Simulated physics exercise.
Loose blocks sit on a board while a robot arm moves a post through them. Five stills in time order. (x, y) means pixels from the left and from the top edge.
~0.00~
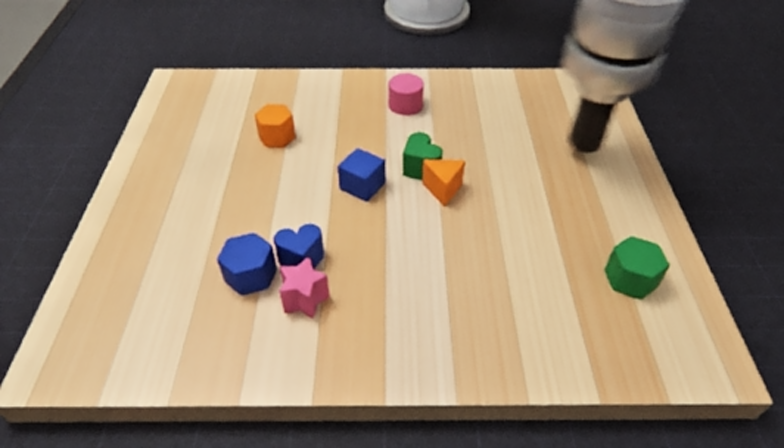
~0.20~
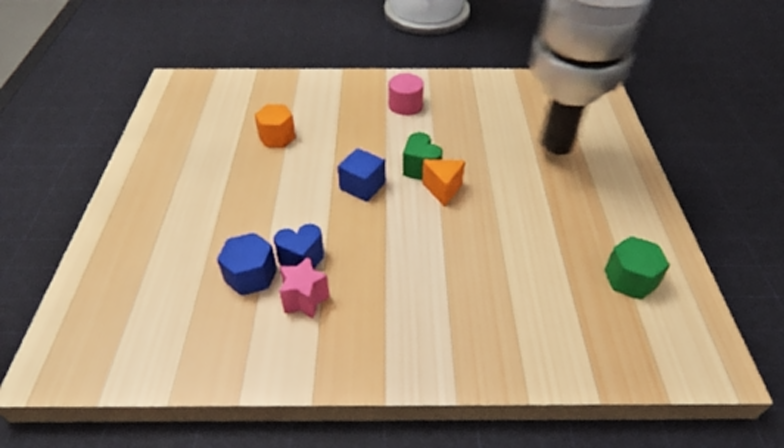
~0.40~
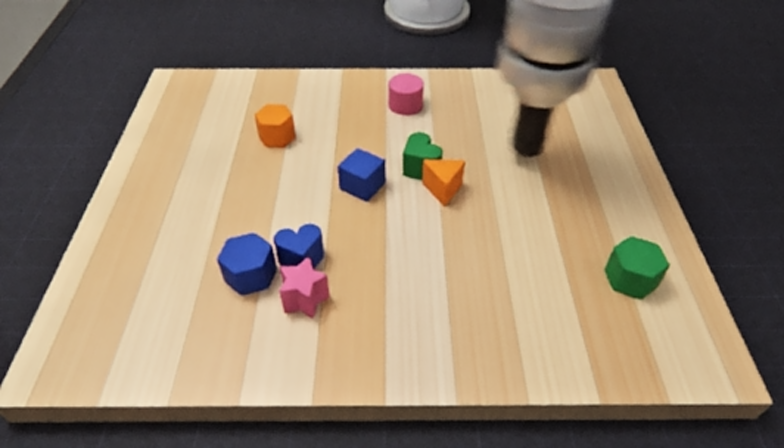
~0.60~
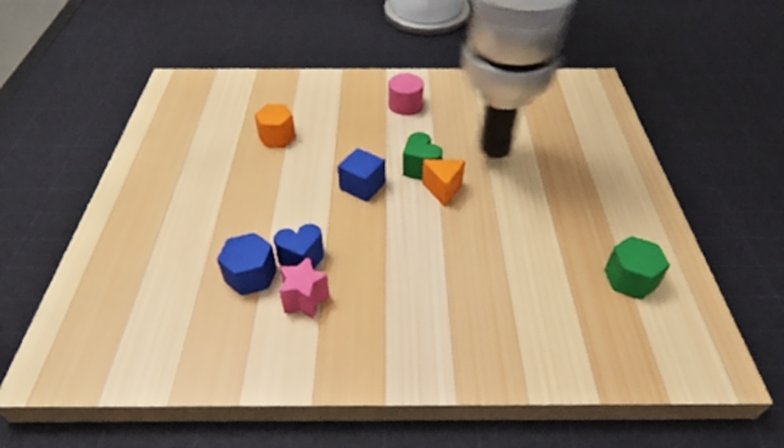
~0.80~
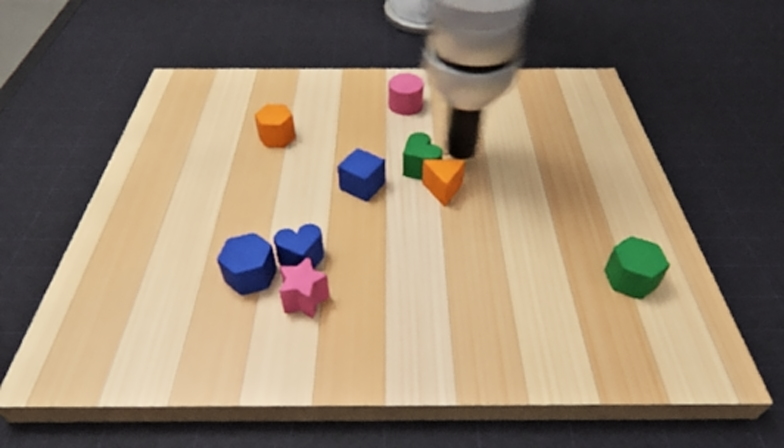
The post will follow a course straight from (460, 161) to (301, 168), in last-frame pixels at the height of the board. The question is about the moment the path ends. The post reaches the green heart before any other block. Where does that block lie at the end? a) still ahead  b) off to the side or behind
The correct letter is b.
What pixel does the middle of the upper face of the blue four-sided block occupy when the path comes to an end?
In the picture, that point is around (322, 184).
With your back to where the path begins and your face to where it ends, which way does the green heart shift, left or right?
Slides left.
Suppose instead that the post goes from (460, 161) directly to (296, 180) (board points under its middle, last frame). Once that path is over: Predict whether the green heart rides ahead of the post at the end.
My prediction: In front.
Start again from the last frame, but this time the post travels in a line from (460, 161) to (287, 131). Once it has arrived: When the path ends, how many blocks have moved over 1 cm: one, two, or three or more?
It should be two.
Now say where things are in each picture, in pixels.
Tip of the post (585, 143), middles of tops, blue four-sided block (361, 162), green heart (422, 145), orange three-sided block (445, 167), in the first picture.
Post (557, 145), nothing pushed, in the second picture.
Post (527, 147), nothing pushed, in the third picture.
Post (495, 148), nothing pushed, in the fourth picture.
Post (461, 149), blue four-sided block (361, 162), green heart (422, 145), orange three-sided block (445, 167), in the fifth picture.
On the path given first. One third of the way, post (407, 152); blue four-sided block (348, 167); green heart (380, 150).
Two thirds of the way, post (353, 155); blue four-sided block (327, 180), turned 30° anticlockwise; green heart (327, 156).
At the end, post (299, 156); blue four-sided block (322, 184), turned 45° anticlockwise; green heart (291, 166), turned 55° anticlockwise; orange three-sided block unmoved.
